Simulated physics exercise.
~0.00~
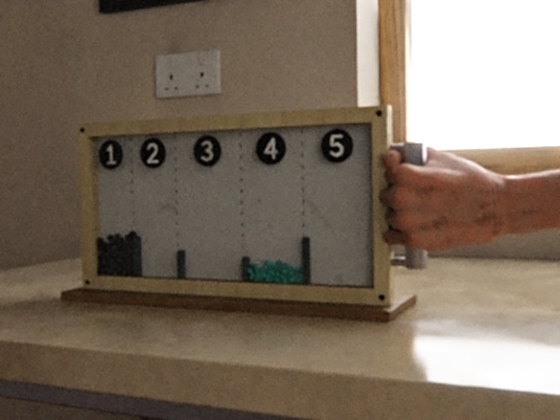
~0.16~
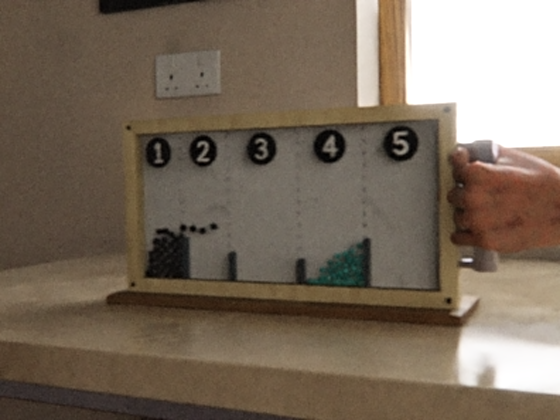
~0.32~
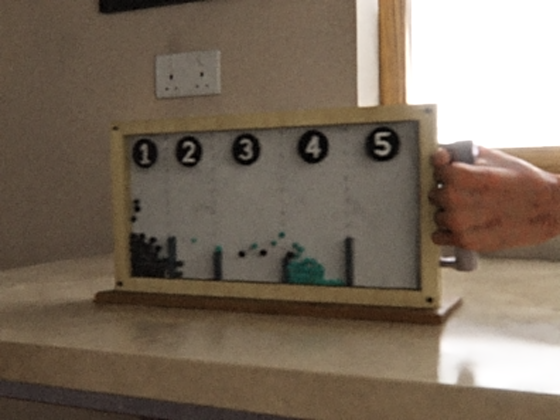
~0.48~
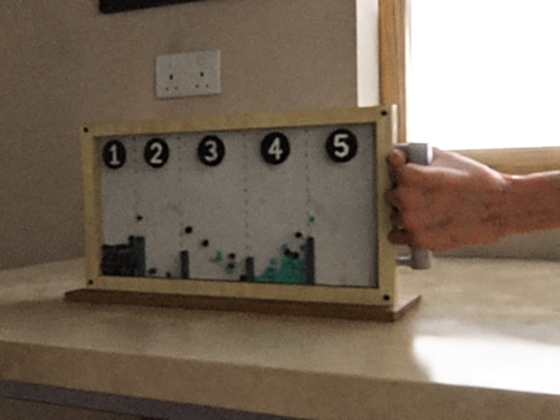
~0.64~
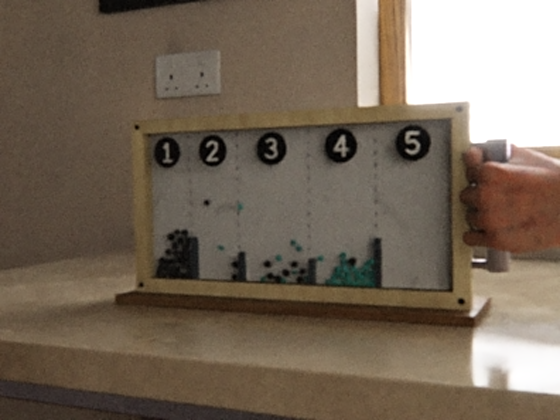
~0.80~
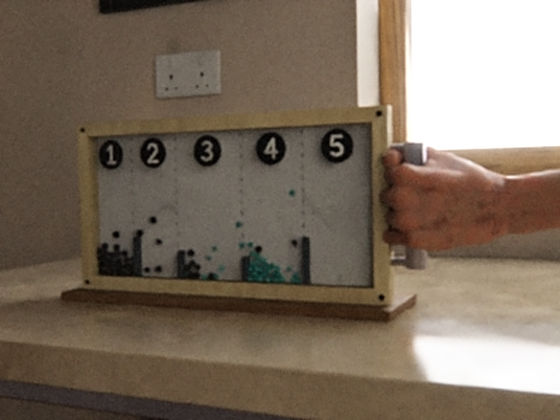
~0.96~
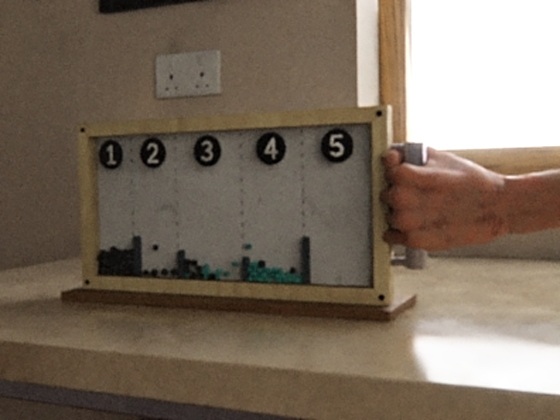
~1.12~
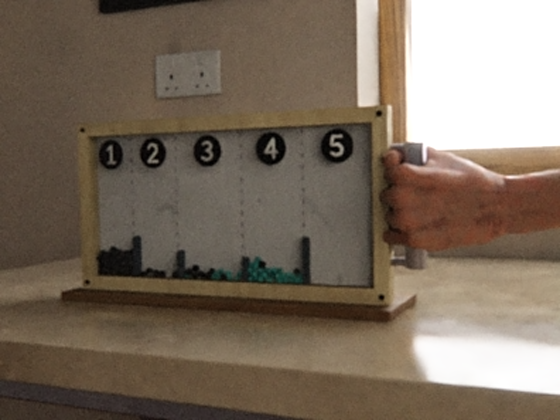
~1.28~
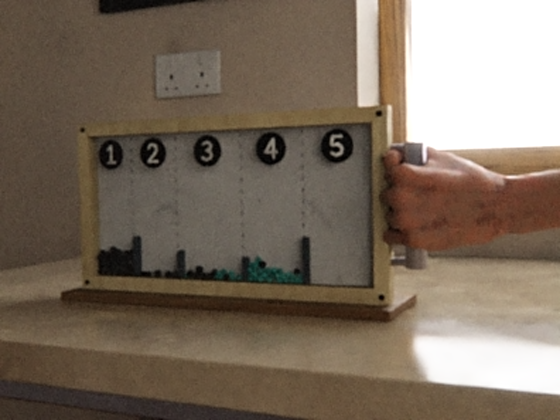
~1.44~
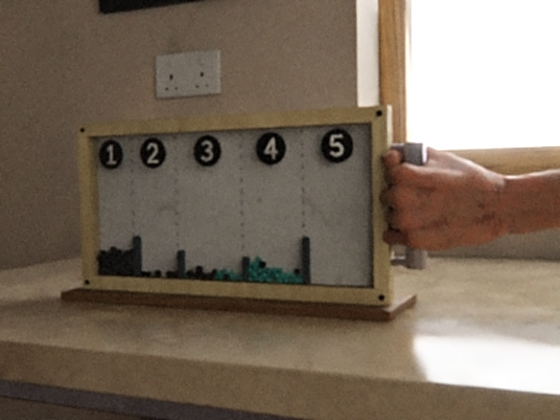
On a pale worktop beneath a wall socket and beside a bright window, a wooden-framed case with a clear front is seen from a fixed view. Numbers one to five mark its strips, with black beads piled at the far left and smaller turquoise ones under four. A hand at the right side slides the case right and back left three times, the middle return being slight at first. Beads hop over the low dividers and scatter. The case stops where it began, and the beads settle, mostly under one and four, with a mixed layer under three and five empty.
